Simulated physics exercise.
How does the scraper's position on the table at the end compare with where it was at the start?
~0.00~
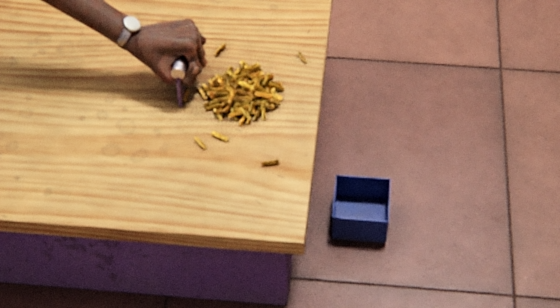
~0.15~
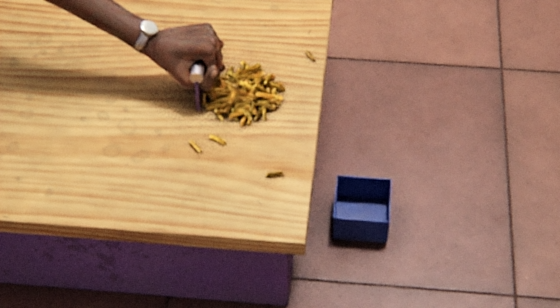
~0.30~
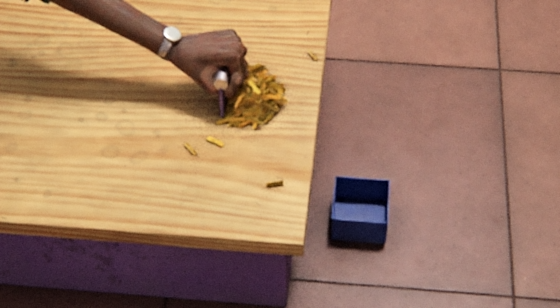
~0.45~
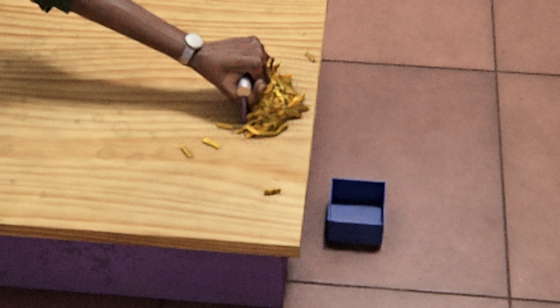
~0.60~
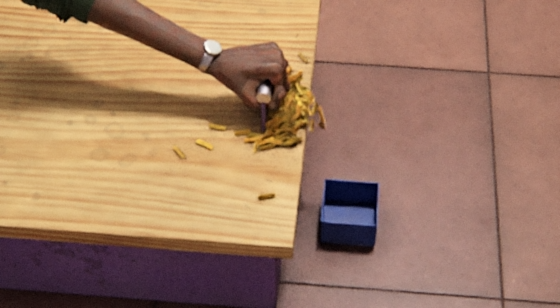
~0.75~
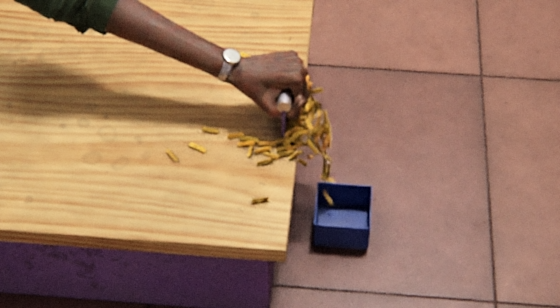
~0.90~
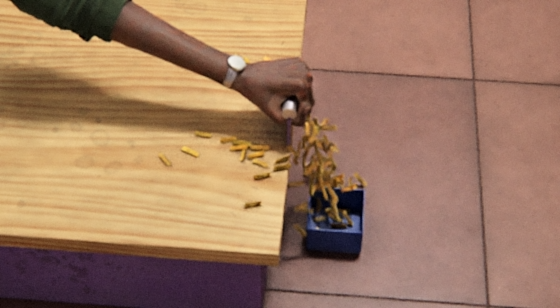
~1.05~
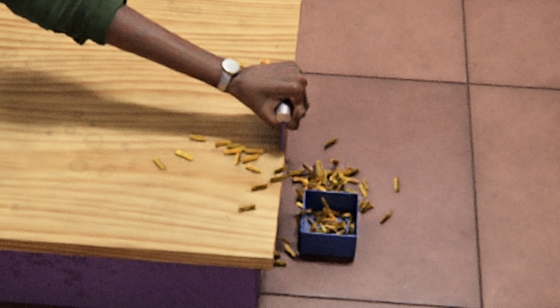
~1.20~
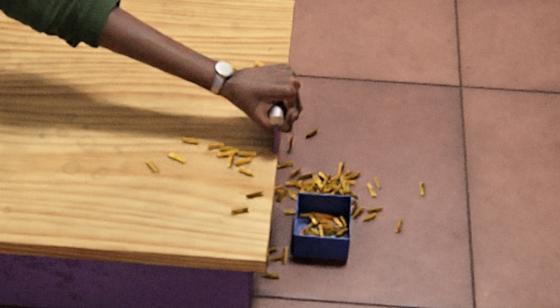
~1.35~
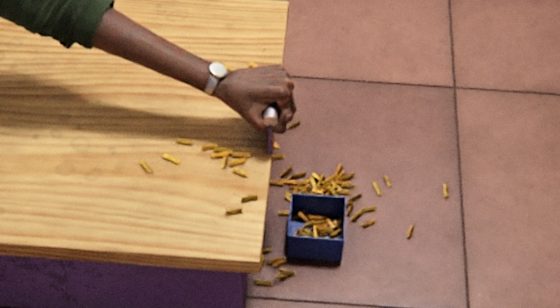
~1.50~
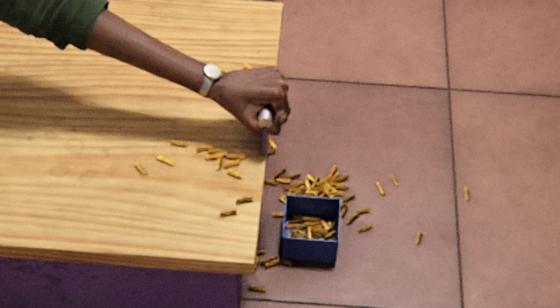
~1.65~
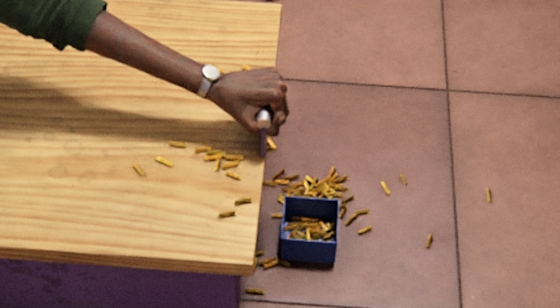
At the start the scraper is well in from the table's right edge, just left of the pasta heap. By the end it has moved to the right and a little nearer the viewer, and it rests at that edge.
